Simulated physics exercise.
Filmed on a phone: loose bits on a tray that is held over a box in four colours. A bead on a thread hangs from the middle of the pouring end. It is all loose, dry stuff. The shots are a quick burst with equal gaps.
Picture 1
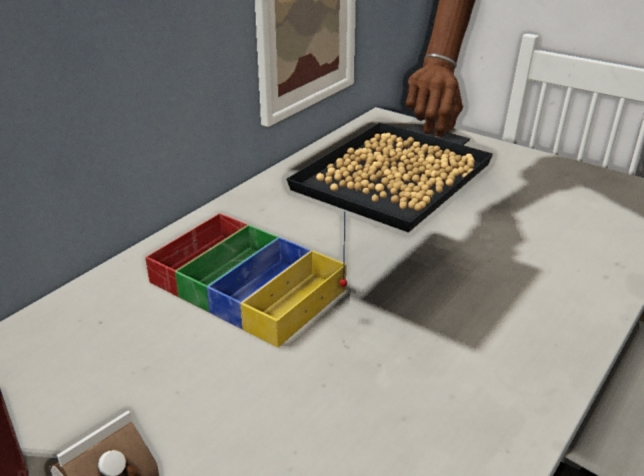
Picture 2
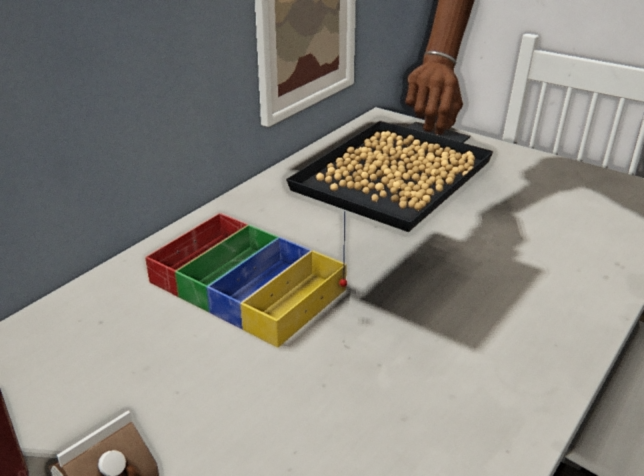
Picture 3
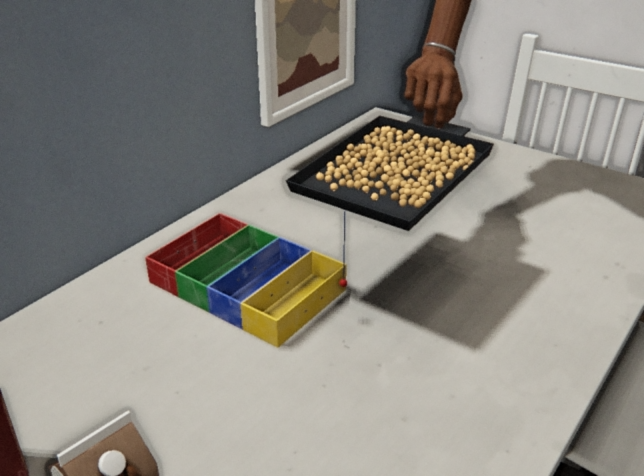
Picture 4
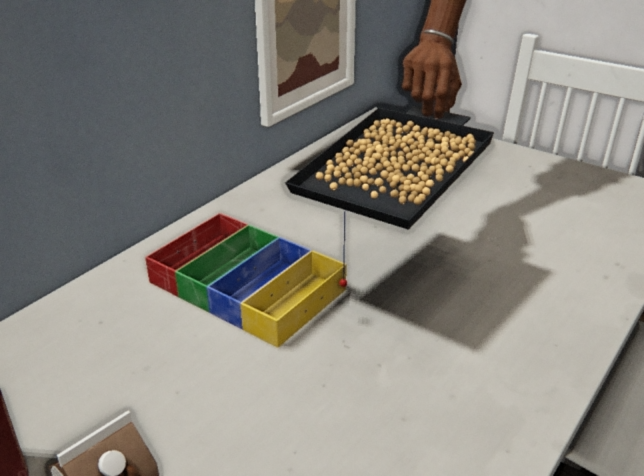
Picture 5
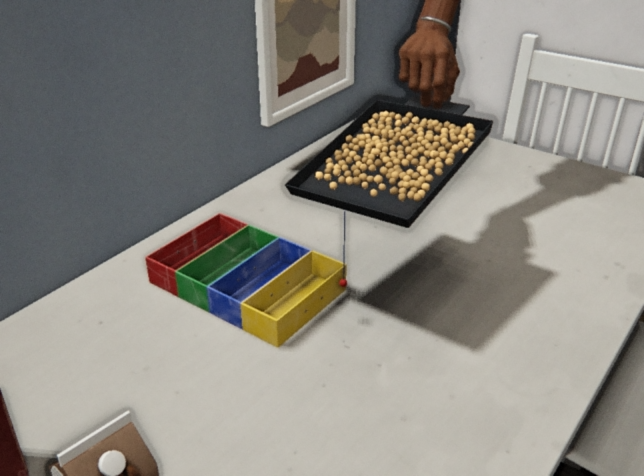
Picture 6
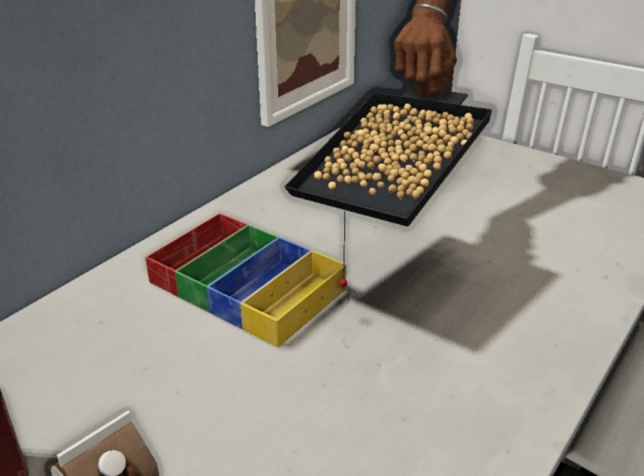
A hand gradually raising the far end of a black tray of dried chickpeas above a table with a four-coloured box.
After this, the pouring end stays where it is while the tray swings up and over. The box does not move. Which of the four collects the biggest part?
The yellow one ends fullest.
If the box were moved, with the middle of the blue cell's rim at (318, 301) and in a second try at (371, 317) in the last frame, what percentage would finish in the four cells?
About 100 and 80 per cent.
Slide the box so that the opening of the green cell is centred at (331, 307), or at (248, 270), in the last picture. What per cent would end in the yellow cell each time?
About 0 and 30 per cent.
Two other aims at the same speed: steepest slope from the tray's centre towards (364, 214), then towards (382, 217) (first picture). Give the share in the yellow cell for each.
About 10 and 0 per cent.
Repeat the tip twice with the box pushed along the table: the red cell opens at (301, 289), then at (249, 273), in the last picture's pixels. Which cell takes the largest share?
The first try: Red. The second: Green.
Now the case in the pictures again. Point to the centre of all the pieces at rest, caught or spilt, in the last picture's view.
Close to (288, 313).
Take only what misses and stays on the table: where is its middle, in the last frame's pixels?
Roughly at (317, 353).
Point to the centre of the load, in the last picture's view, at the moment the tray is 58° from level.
Roughly at (337, 165).
Just after the last frame, tray tipped steeply; almost all on the tray; just a few falling or outside the box.
A moment on, tray tipped right over; almost all on the tray; just a few in the yellow cell; just a few in the blue cell; just a few in the green cell; just a few falling or outside the box.
Further on, tray tipped past a quarter turn; roughly half in the yellow cell; about a tenth in the blue cell; just a few in the green cell; roughly a quarter falling or outside the box.
When it is over, tray tipped past a quarter turn; roughly half in the yellow cell; about a tenth in the blue cell; just a few in the green cell; not one in the red cell; roughly a quarter outside the box.
